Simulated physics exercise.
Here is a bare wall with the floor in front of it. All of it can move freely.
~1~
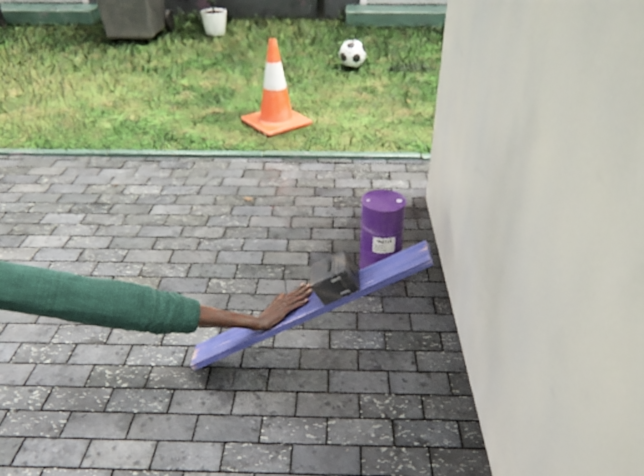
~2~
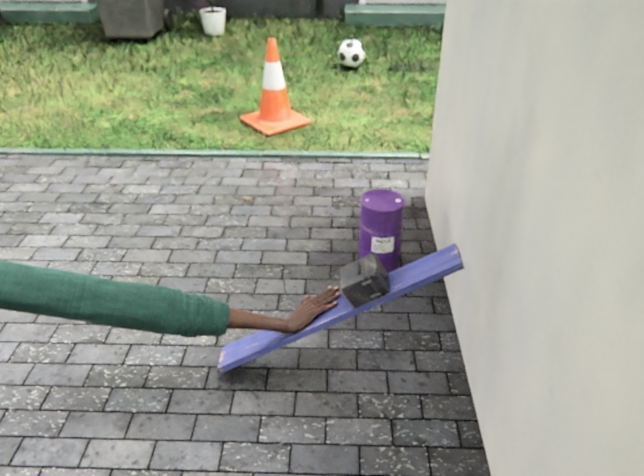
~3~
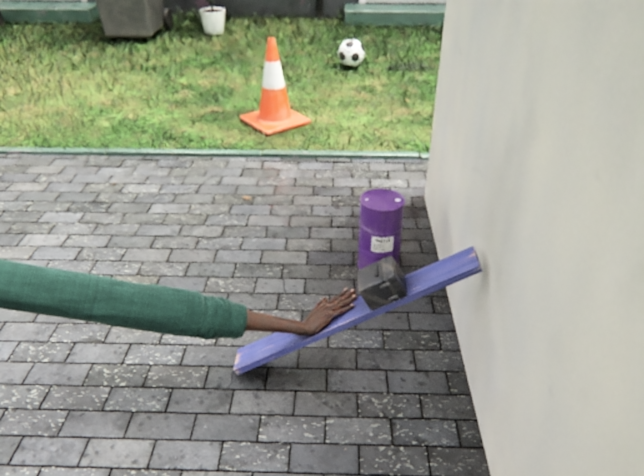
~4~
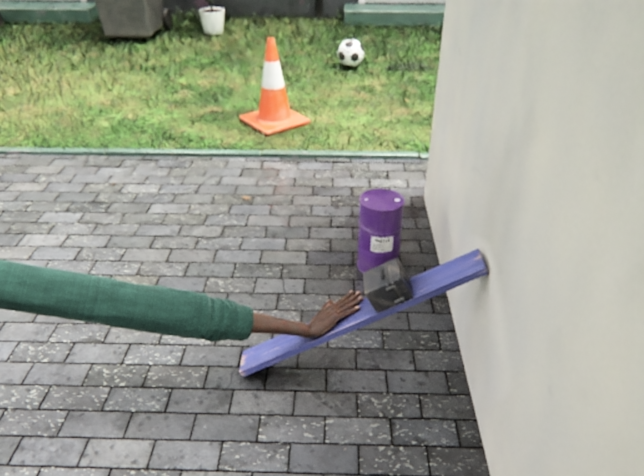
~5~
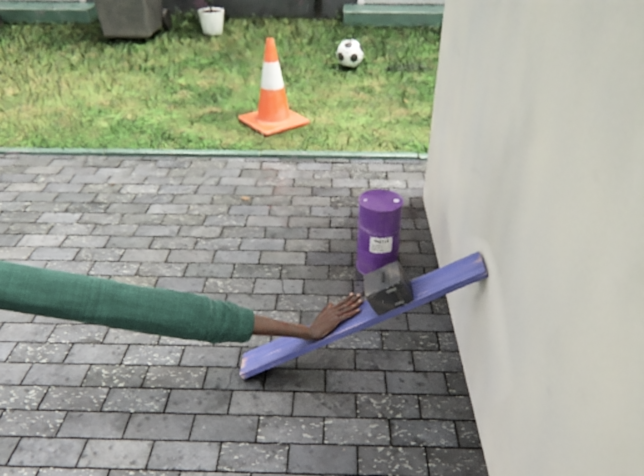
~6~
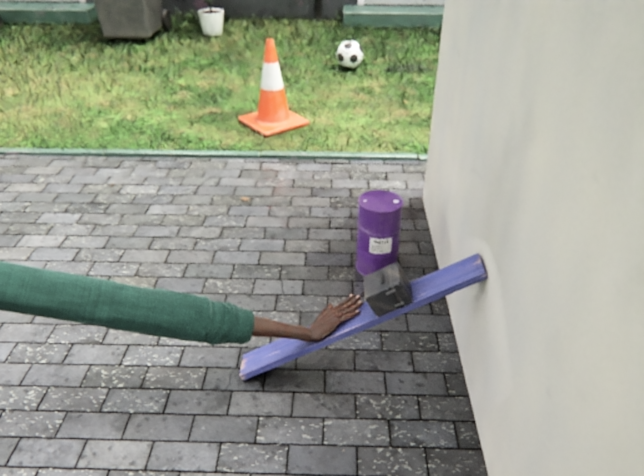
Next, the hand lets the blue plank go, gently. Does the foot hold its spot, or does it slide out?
The foot slides out.
Then, 0.30 s later than the last frame, blue plank leaning 20° more than when let go near (338, 352).
Then, 0.40 s later than the last frame, blue plank leaning 32° more than when let go near (332, 367).
When it is over, moved from the start, blue plank; purple canister as before. End places, in pixels of the last picture, blue plank near (331, 369). The plank slides down.
